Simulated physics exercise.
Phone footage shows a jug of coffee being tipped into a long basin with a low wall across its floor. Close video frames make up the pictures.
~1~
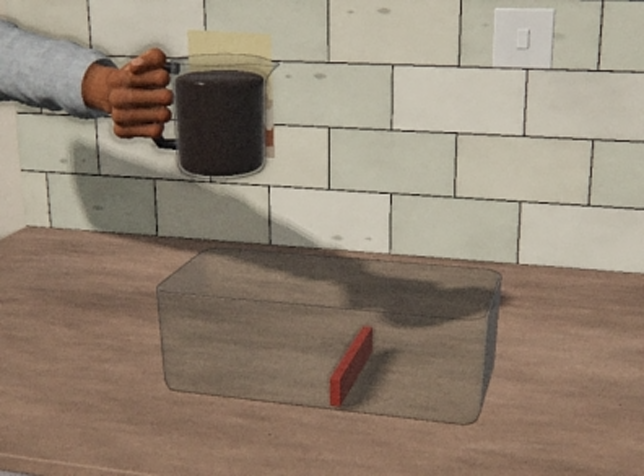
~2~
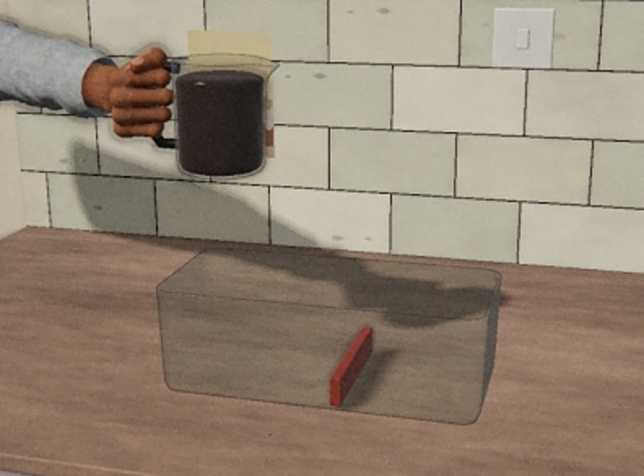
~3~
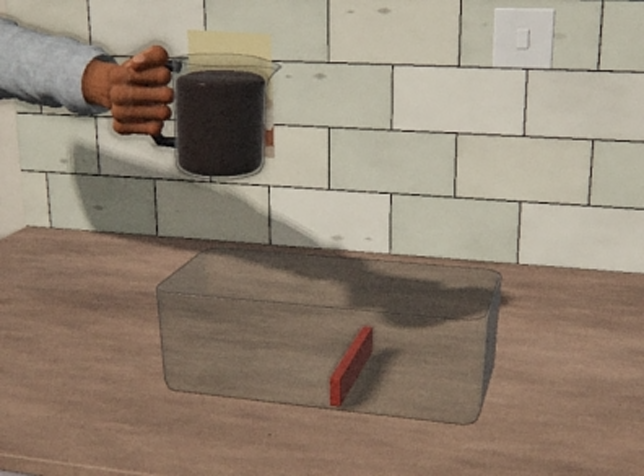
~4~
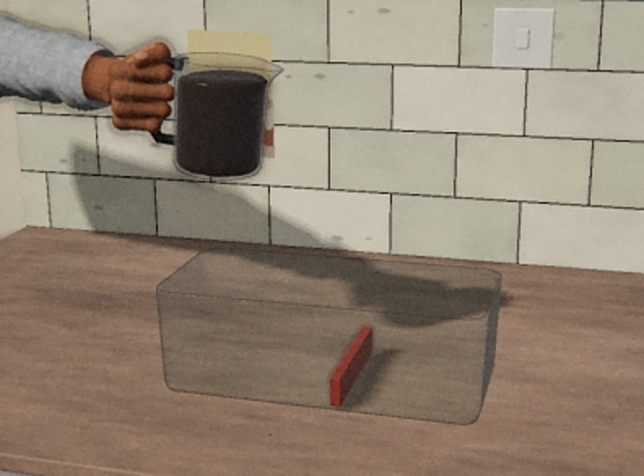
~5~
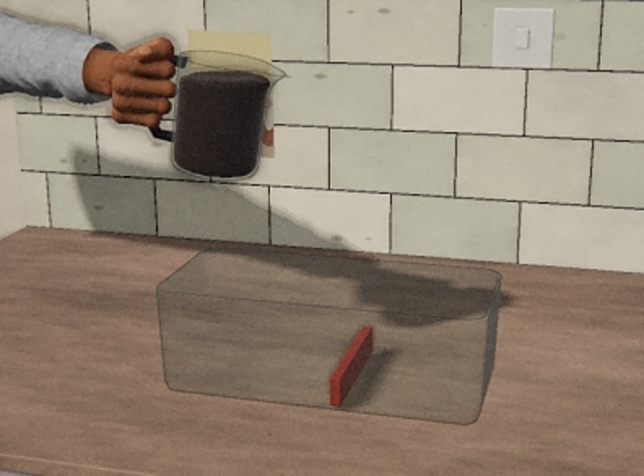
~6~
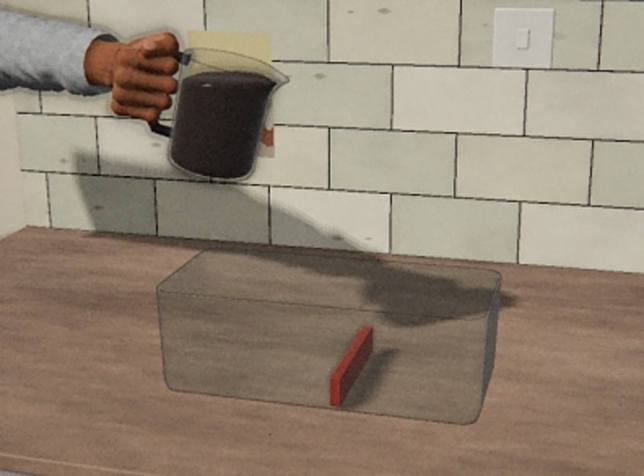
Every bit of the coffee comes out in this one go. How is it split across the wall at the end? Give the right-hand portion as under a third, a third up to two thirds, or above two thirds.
The share right of the wall is a middling part, a third to two thirds.
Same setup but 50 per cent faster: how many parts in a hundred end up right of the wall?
Roughly 40 %.
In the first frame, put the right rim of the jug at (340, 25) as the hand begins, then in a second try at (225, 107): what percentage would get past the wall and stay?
In turn 85 and 10 in a hundred.
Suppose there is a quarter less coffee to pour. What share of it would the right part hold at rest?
35 %.
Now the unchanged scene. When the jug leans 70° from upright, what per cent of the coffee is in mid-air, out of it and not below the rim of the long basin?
Something close to 15 percent of it.
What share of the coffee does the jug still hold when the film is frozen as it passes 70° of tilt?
About 80 % remains.
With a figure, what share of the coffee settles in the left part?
Share approx. 45 %.
A moment on, the jug is tipped part way and 78 per cent is still to pour, 1 is left of the wall and 4 right of it.
Next, the jug is tipped right over and 21 per cent is still to pour, 13 is left of the wall and 43 right of it.
Then the jug is tipped right over and 1 per cent is still to pour, 41 is left of the wall and 54 right of it.
Later the jug is tipped right over and 0 per cent is still to pour, 43 is left of the wall and 55 right of it.
Finally, 43 per cent lies left of the wall, 55 right of it and 2 outside.
